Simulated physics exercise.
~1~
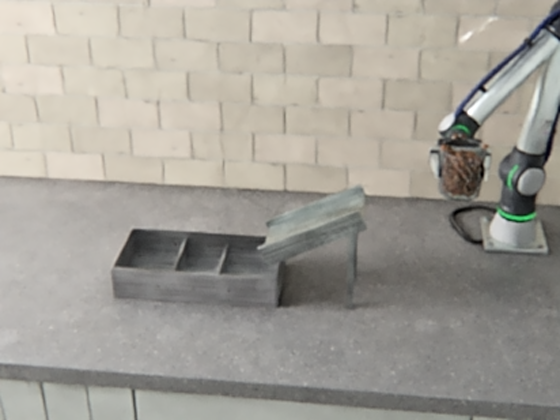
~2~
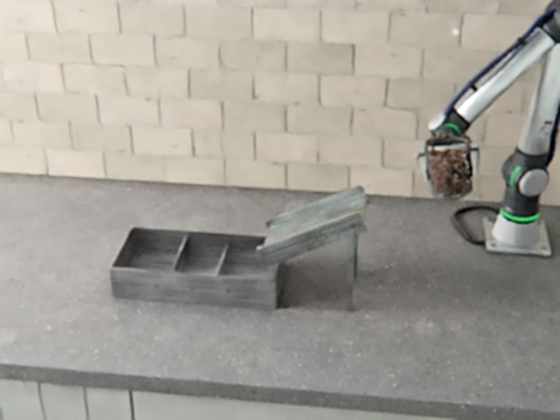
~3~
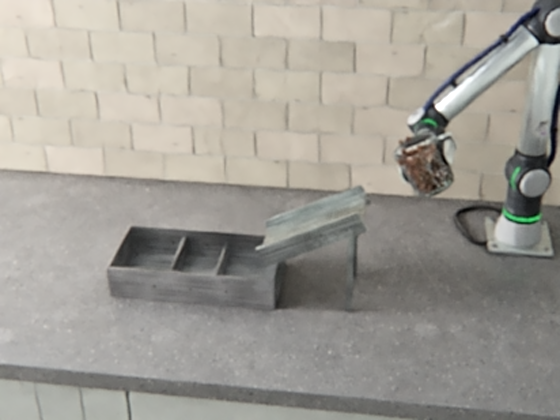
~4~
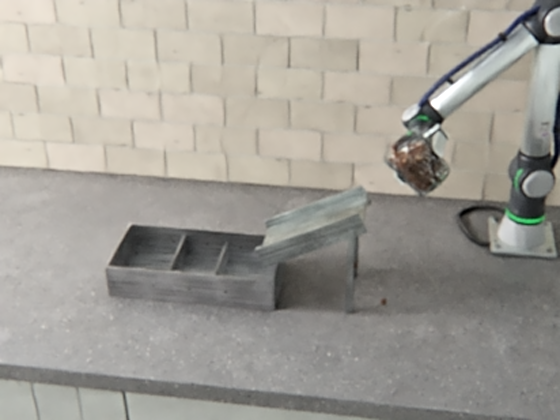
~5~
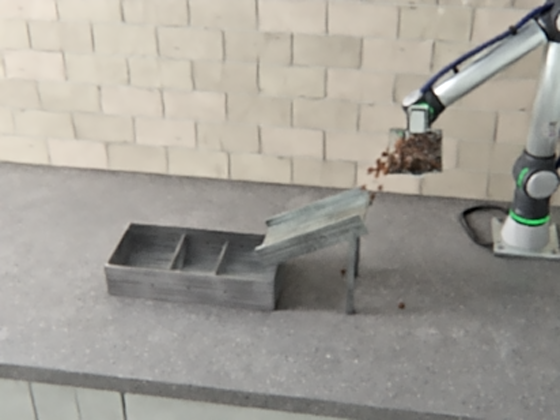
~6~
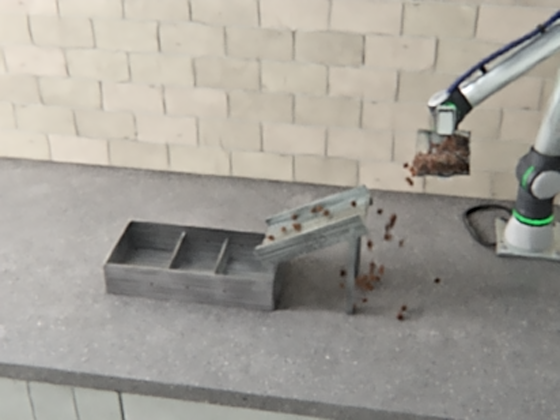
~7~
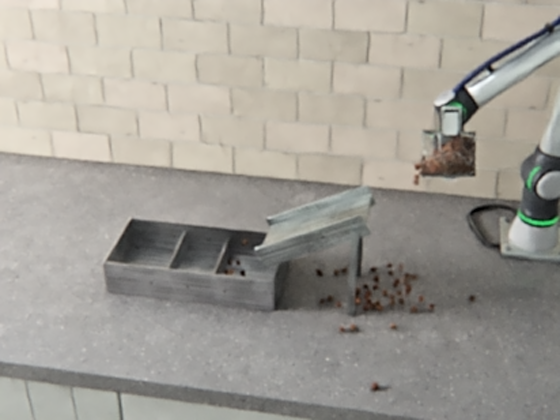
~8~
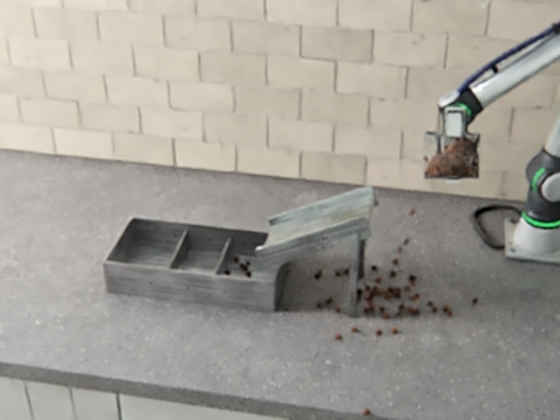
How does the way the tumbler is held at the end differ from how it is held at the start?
At the start the robot arm holds the tumbler upright, but by the end it is tipped over onto its side.
